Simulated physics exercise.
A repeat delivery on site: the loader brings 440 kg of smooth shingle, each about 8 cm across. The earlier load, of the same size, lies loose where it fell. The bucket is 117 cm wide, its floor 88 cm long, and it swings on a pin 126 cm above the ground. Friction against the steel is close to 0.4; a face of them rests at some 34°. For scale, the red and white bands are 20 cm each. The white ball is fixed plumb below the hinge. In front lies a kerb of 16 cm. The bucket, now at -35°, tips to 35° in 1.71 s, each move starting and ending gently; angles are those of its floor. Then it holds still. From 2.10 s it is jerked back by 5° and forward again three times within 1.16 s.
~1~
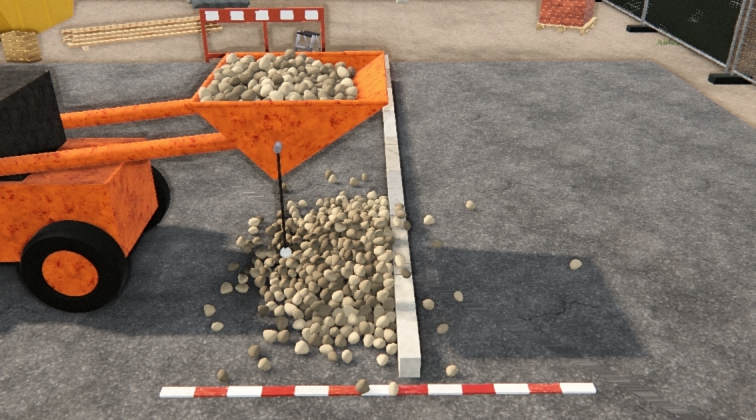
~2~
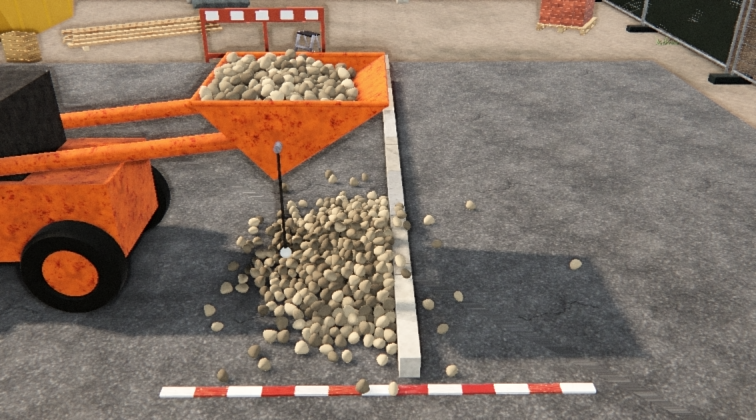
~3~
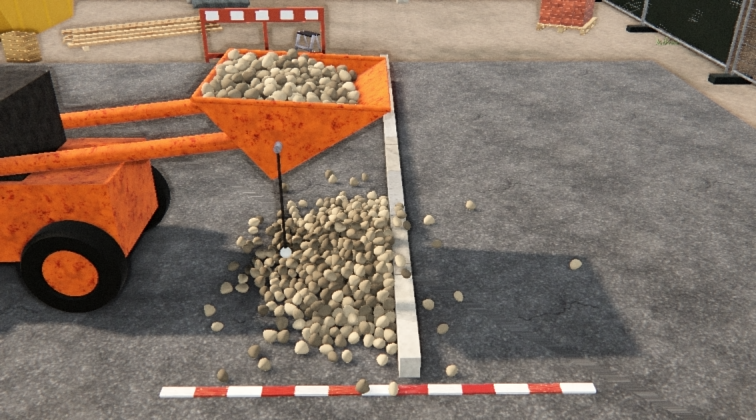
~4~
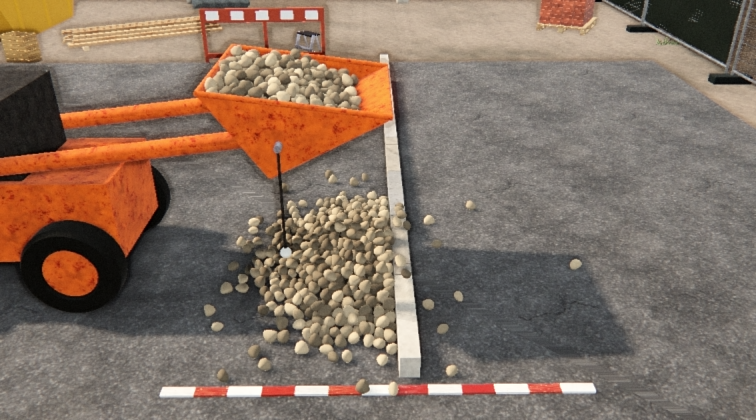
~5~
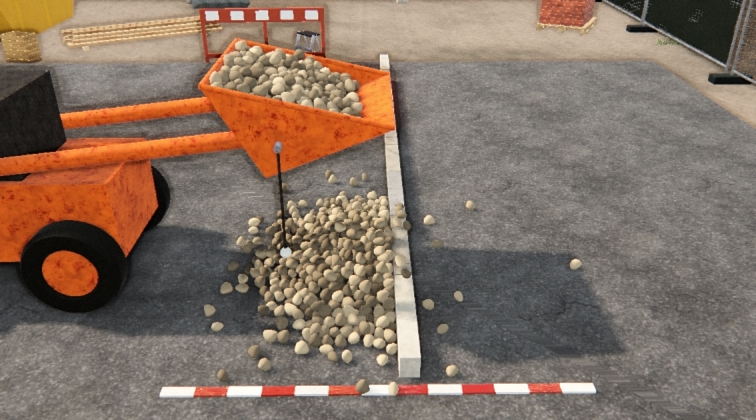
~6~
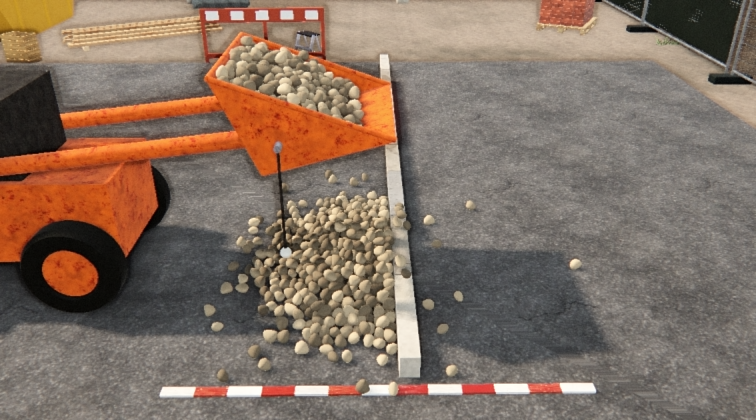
An orange loader's bucket, filled with rounded stones, slowly tilts forward, its right edge lowering and its back rising, while the machine stays in place above a loose heap of similar stones beside a pale kerb on grey ground.
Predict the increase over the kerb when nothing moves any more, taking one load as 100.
Close to 87 parts in a hundred.
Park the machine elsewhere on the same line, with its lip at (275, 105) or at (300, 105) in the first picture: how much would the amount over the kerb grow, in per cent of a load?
First some 5, then 15 per cent.
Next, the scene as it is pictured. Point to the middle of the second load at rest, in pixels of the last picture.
Near (460, 256).
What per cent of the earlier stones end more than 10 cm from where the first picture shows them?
About 0 per cent.
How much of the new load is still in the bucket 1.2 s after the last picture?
About 35 per cent.
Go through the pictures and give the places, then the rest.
In the first picture, the bucket is at -35°, its lip at (388, 102); the top of the load is at (270, 67). The earlier load is highest near (352, 240), 25 cm above ground level, 99 % on this side of the kerb, 1 % over the kerb.
In the second picture, the bucket is at -34°, its lip at (389, 104); the top of the load is at (263, 65).
In the third picture, the bucket is at -31°, its lip at (390, 109); the top of the load is at (258, 64).
In the fourth picture, the bucket is at -27°, its lip at (393, 118); the top of the load is at (243, 62).
In the fifth picture, the bucket is at -22°, its lip at (395, 128); the top of the load is at (247, 58).
The sixth picture shows lip at (396, 140), floor tilted -15°, highest stones at (248, 51).
Then, 0.7 s after the last picture the floor is at 24°; in per cent of one load, 97 in the bucket, 102 on this side of the kerb, 1 over the kerb; the foremost stones are at (462, 272).
Then, 1.2 s after the last picture the floor is at 35°; in per cent of one load, 35 in the bucket, 134 on this side of the kerb, 31 over the kerb; the foremost stones are at (484, 246).
Then, 3.1 s after the last picture the floor is at 35°; in per cent of one load, 0 in the bucket, 111 on this side of the kerb, 89 over the kerb; the foremost stones are at (647, 265).
Then, 5.8 s after the last picture the floor is at 35°; in per cent of one load, 0 in the bucket, 111 on this side of the kerb, 89 over the kerb; the foremost stones are at (647, 265). Net gain over the kerb, 87.
